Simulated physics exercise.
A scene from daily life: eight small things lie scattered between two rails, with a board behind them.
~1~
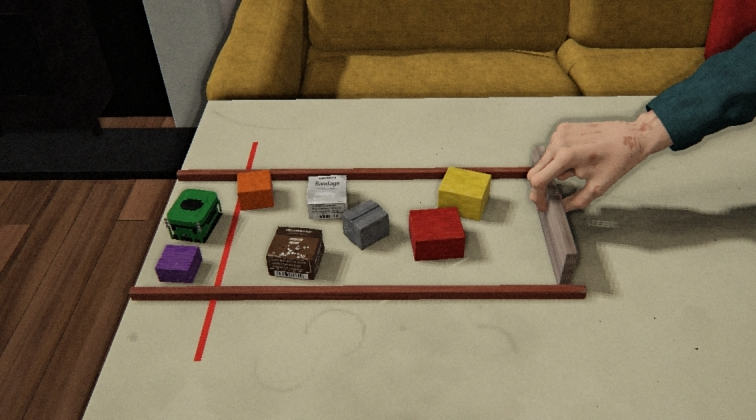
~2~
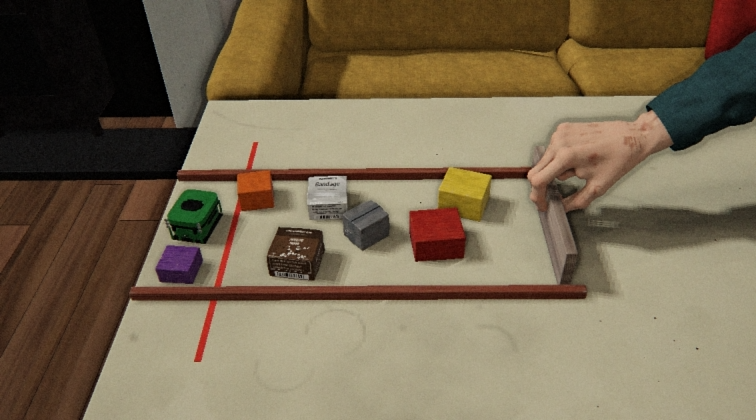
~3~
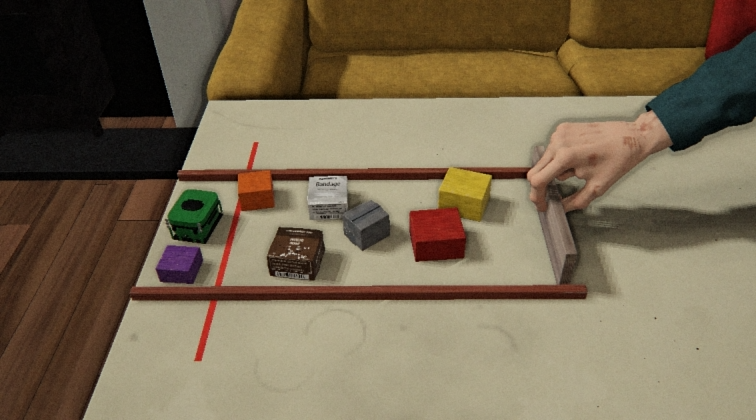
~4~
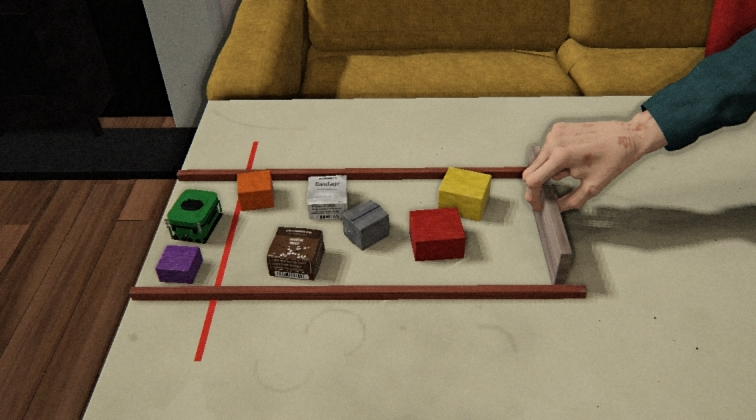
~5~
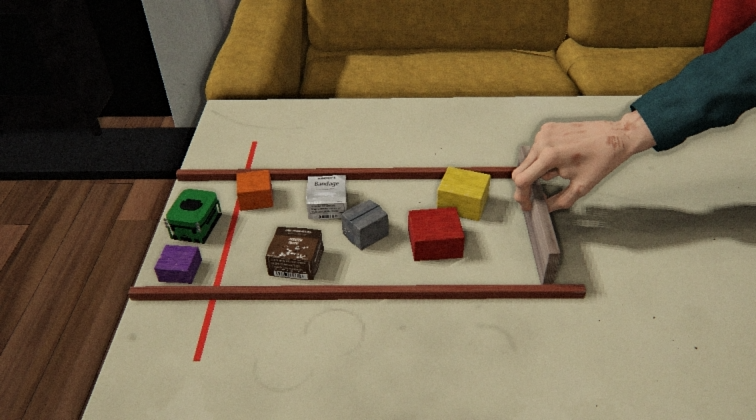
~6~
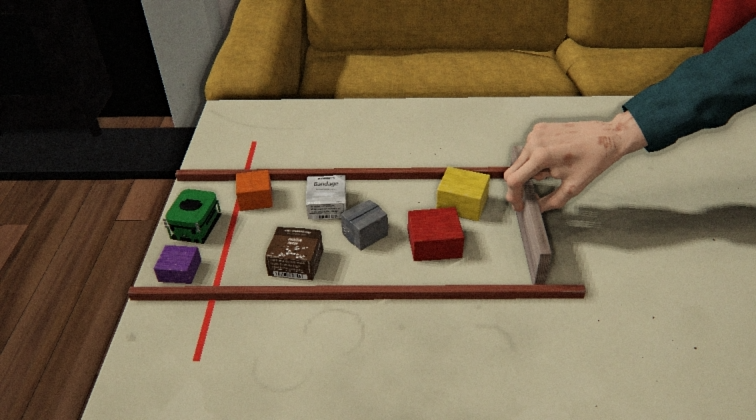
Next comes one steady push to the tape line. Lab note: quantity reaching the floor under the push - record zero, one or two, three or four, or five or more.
What falls is three or four pieces.
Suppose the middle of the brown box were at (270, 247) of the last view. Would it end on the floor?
Here it holds its spot.
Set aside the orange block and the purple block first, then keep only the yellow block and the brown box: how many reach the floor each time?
First 1, then 1.
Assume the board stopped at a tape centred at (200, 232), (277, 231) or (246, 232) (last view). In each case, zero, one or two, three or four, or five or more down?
Taking the tapes one after another, the count is more than four, then no fall at all, then either three or four.
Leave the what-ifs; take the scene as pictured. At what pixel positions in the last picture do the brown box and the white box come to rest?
First: About (148, 261); second: About (174, 198).
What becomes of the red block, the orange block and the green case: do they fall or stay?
Result - red block retained, orange block fallen, green case fallen.
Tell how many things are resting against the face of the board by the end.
Contact count: 2.
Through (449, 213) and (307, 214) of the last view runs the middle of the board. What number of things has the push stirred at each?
First 2, after that 6.
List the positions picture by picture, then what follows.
The first frame shows purple block (179, 264); green case (195, 215); orange block (256, 190); board (551, 212); tape (232, 232).
The second frame shows green case (195, 216); white box (328, 197).
The third frame shows orange block (256, 190); grey box (367, 225).
The fourth frame shows purple block (180, 264); yellow block (465, 194).
The fifth frame shows green case (194, 216); red block (435, 234).
The sixth frame shows purple block (178, 264); green case (194, 216); orange block (254, 190); board (528, 212); tape (231, 231).
Early on, none off yet; purple block at rest near (178, 264); green case at rest near (194, 216); orange block at rest near (254, 190).
A while later, none off yet; purple block at rest near (178, 264); green case at rest near (194, 216); orange block at rest near (251, 190).
Further along, none off yet; purple block travelled about its own width near (152, 269); green case travelled a little near (172, 219); orange block travelled well along near (182, 189).
Finally, the number that fall off is three or four; lost, orange block, green case and purple block.
